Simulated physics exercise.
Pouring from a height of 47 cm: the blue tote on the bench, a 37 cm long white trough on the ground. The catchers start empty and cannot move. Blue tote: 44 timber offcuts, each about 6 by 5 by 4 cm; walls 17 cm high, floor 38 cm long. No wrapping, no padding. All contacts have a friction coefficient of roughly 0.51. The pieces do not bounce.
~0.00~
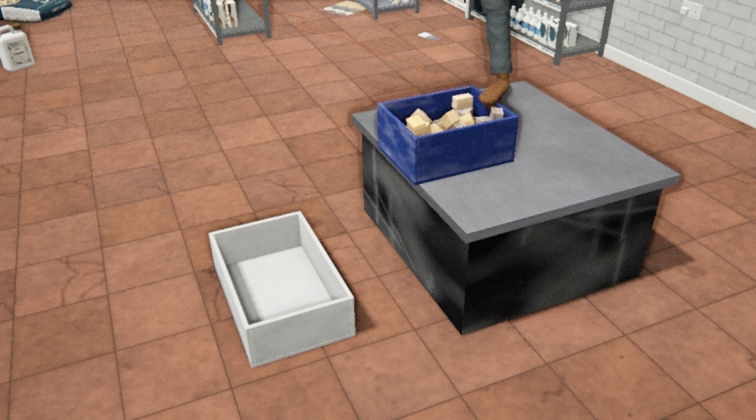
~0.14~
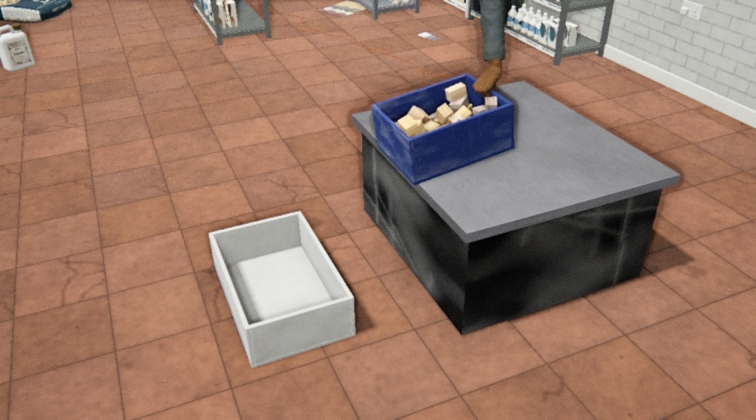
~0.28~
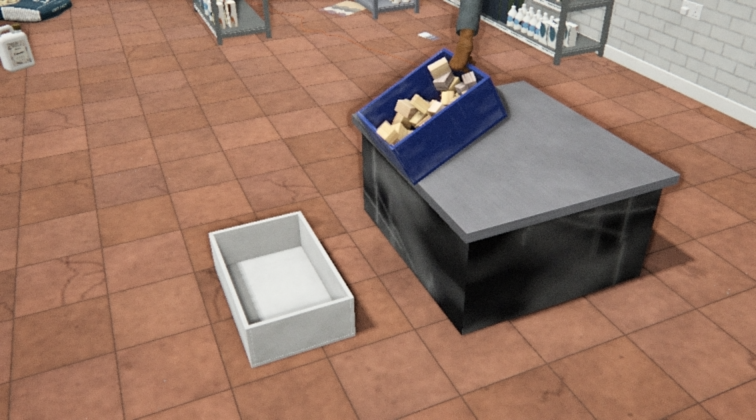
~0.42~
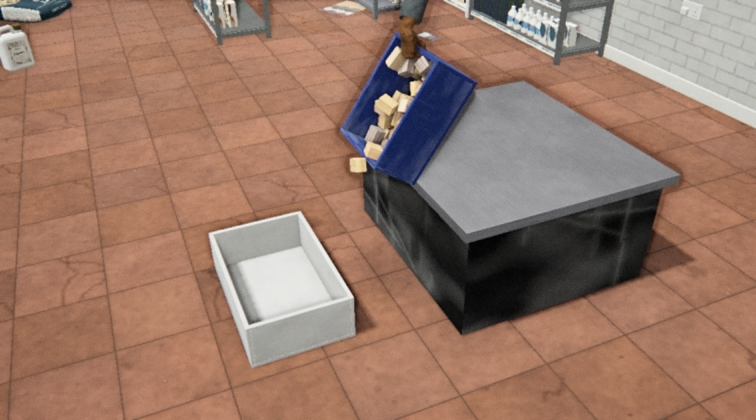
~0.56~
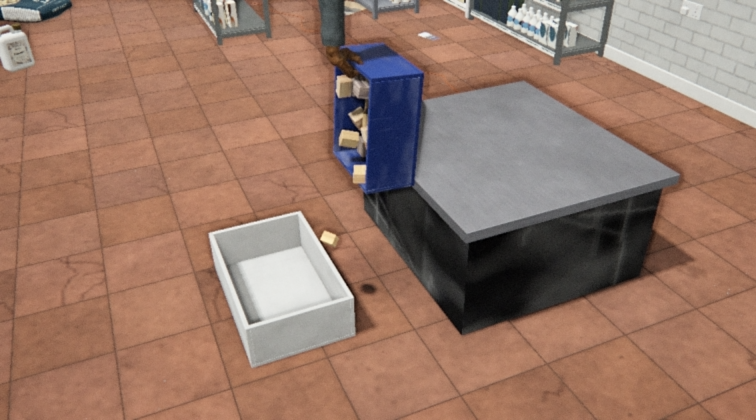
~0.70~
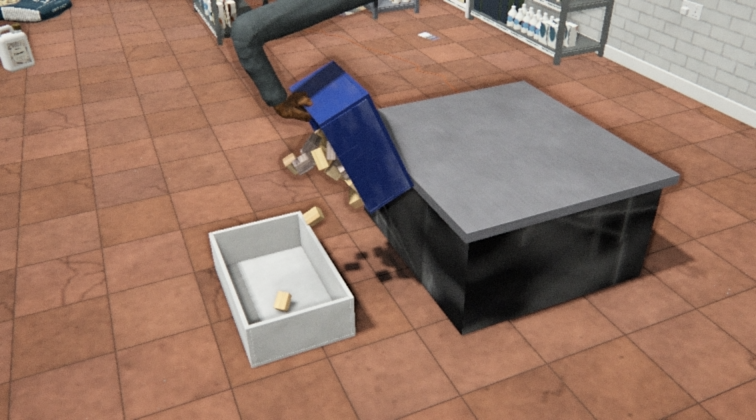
A blue tote full of small pale wooden blocks sits on a grey-topped black bench at right, gripped at its far side by a brown-gloved hand, in a room with terracotta tiles seen from above by a still camera. A white trough rests on the floor at left, with shelves of bottles behind. The hand tilts the tote leftward past upright over the bench's edge, and blocks tumble out, one into the trough.
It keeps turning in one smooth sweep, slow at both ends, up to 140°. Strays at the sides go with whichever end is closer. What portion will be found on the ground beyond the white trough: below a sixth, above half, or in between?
In the end less than a sixth of them are on the ground beyond the white trough.
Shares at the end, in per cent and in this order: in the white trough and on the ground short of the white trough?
About 60 and 40 per cent.
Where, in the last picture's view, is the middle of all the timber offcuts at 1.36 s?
Around (299, 283).
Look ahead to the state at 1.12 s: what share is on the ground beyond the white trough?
About 0 per cent.
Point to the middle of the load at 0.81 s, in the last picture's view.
Near (331, 200).
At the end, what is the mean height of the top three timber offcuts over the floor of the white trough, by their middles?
Roughly 11 cm.
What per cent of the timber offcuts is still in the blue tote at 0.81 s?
Some 40 per cent.
After 0.81 s, tilt 130°; 17 still in the blue tote, 3 in the white trough and 24 in the air.
After 0.94 s, tilt 140°; 5 still in the blue tote, 23 in the white trough, 4 on the ground short of the white trough and 12 in the air.
After 1.12 s, tilt 140°; 27 in the white trough, 14 on the ground short of the white trough and 3 in the air.
When it is over (at 1.36 s), 27 in the white trough and 17 on the ground short of the white trough. Asked share, 0 of 44, 0 per cent.
